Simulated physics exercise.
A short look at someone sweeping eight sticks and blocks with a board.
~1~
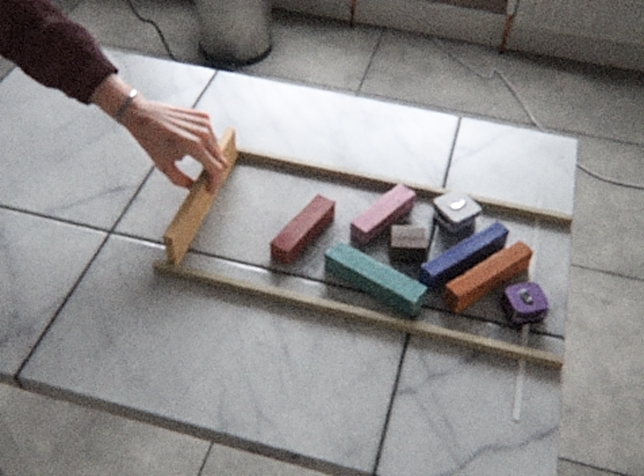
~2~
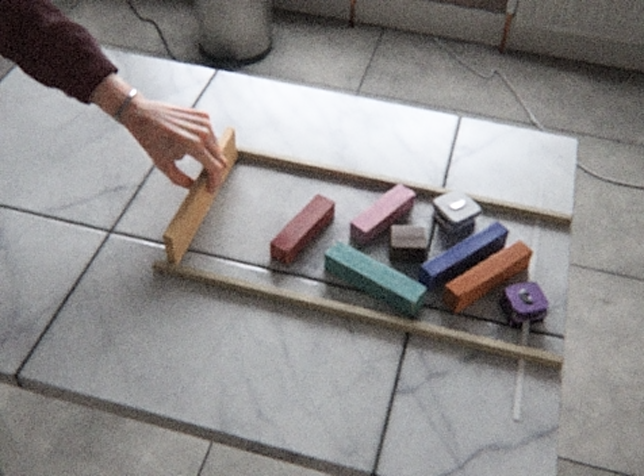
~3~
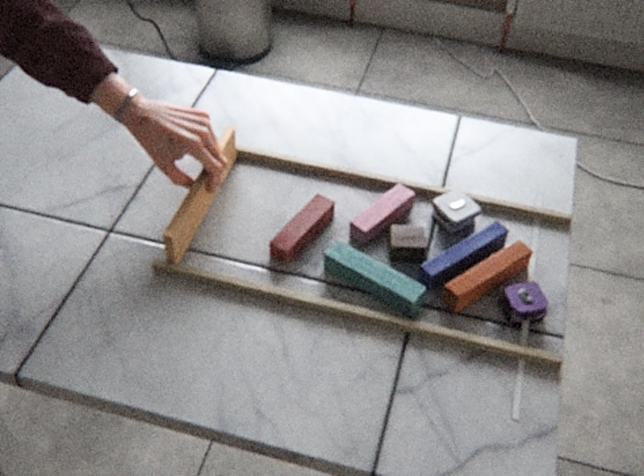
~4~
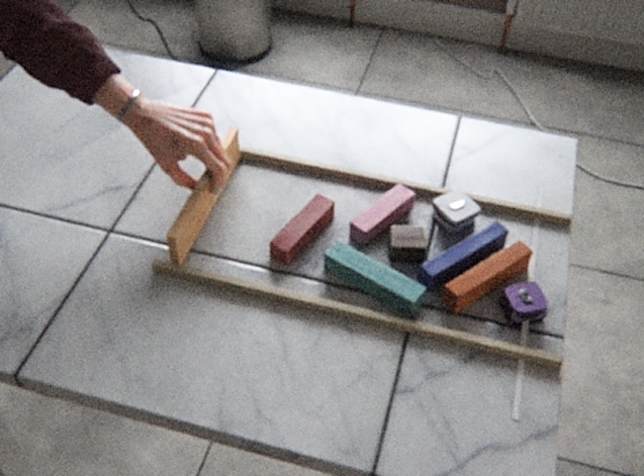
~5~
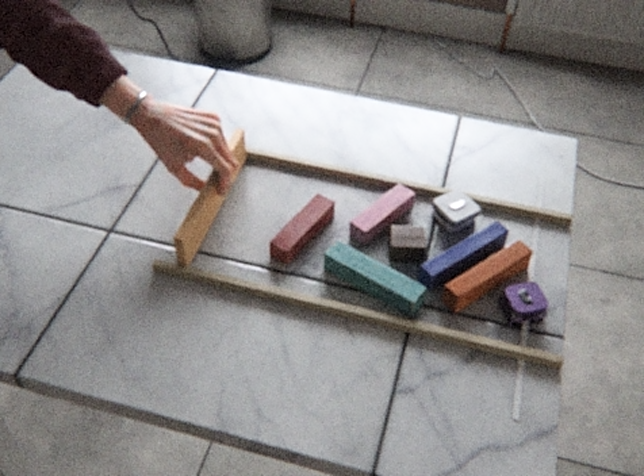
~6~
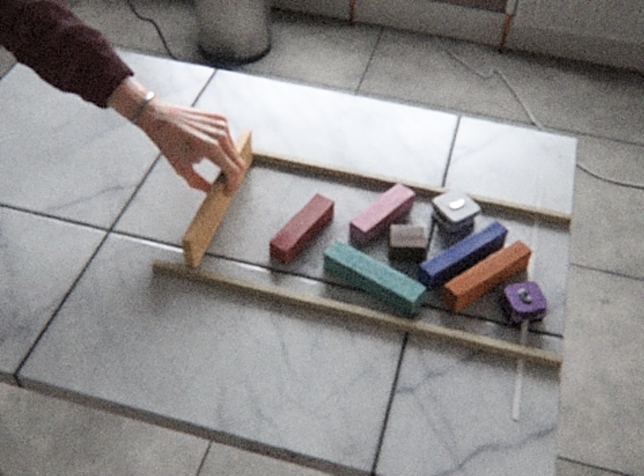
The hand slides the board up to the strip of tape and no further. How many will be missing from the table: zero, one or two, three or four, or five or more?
In the end the number that fall off is five or more.
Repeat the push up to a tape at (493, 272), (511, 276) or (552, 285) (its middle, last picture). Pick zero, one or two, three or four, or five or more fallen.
For each place: Either three or four; at least five; five or over.
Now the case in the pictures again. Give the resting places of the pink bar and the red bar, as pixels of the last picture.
The pink bar at (568, 248), the red bar at (543, 280).
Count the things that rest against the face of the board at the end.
It touches 1.
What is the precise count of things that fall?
It comes to 6.
Soon after, none off yet; purple case at rest near (523, 304); orange stick at rest near (487, 276); blue bar at rest near (463, 255).
After that, none off yet; purple case displaced about its own width near (561, 314); orange stick displaced a little near (541, 275); blue bar displaced a little near (525, 264).
In the end, the number that fall off is five or more; gone, turquoise bar, brown block, white case, blue bar, orange stick and purple case.
